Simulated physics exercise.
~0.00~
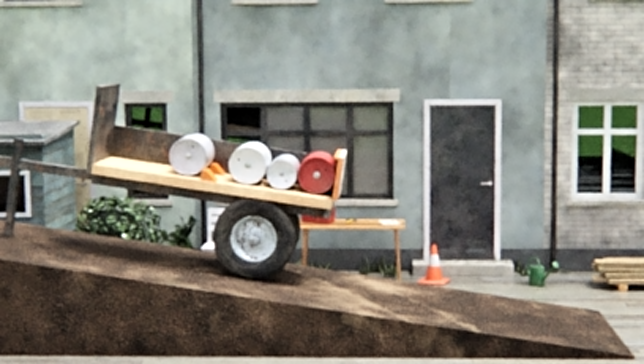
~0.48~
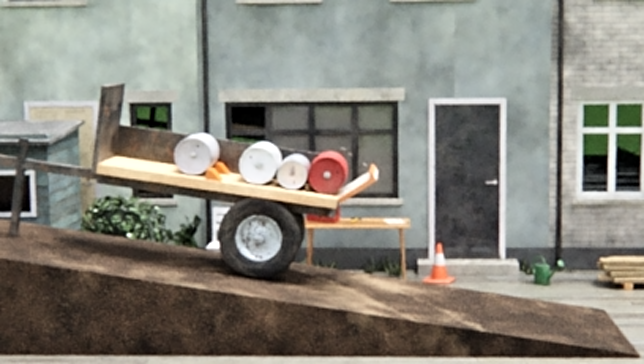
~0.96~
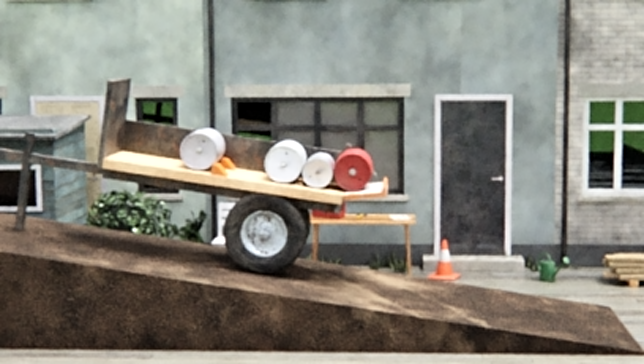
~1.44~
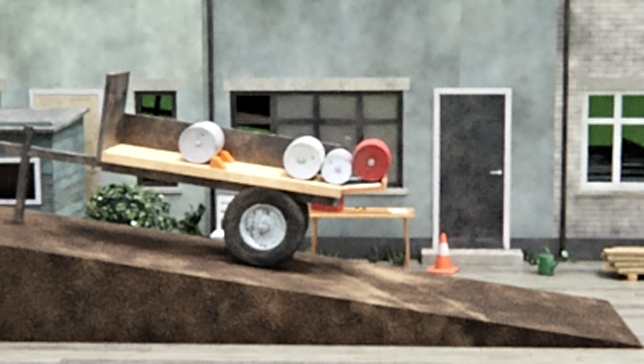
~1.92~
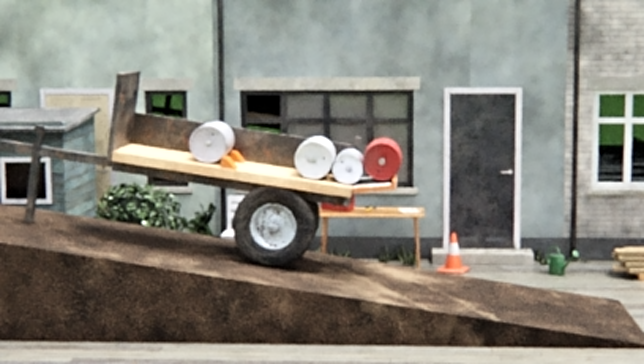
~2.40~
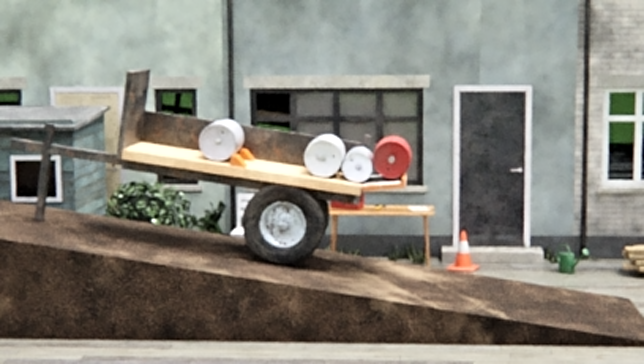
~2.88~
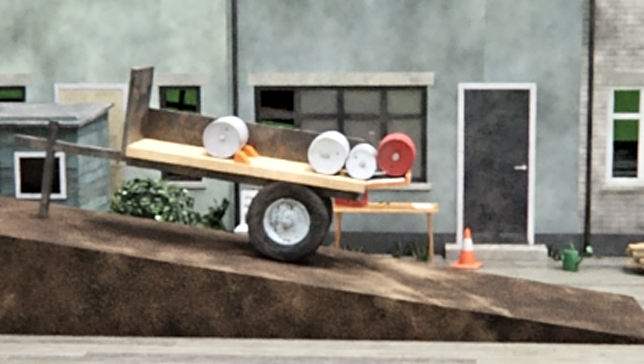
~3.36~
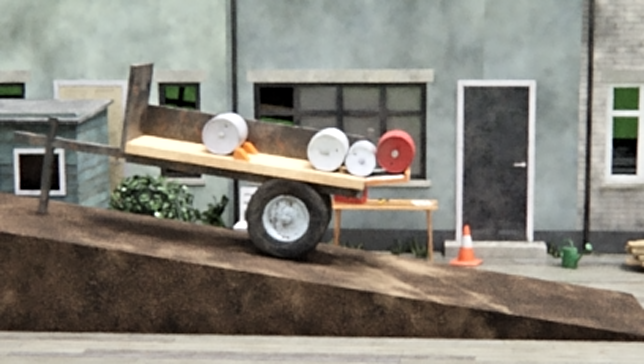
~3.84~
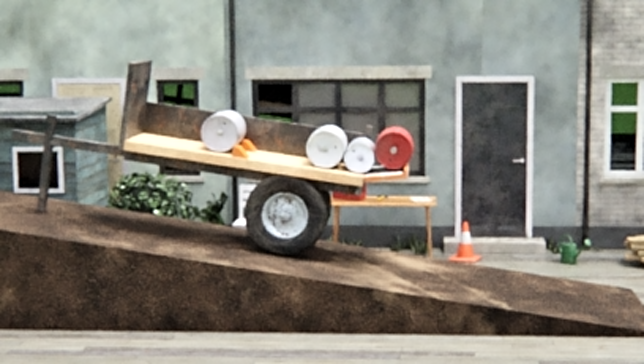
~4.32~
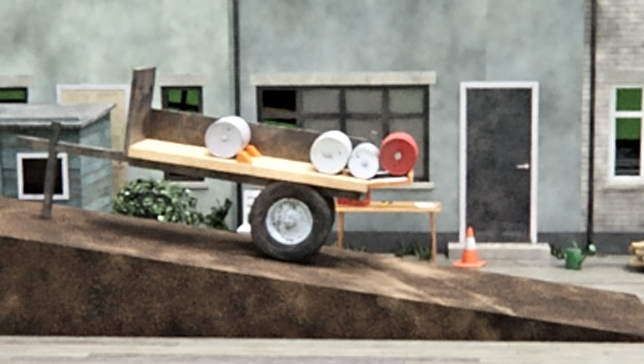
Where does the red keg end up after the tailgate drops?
It rolls a short way to the right onto the lowered tailgate and stops there, still aboard the trailer.
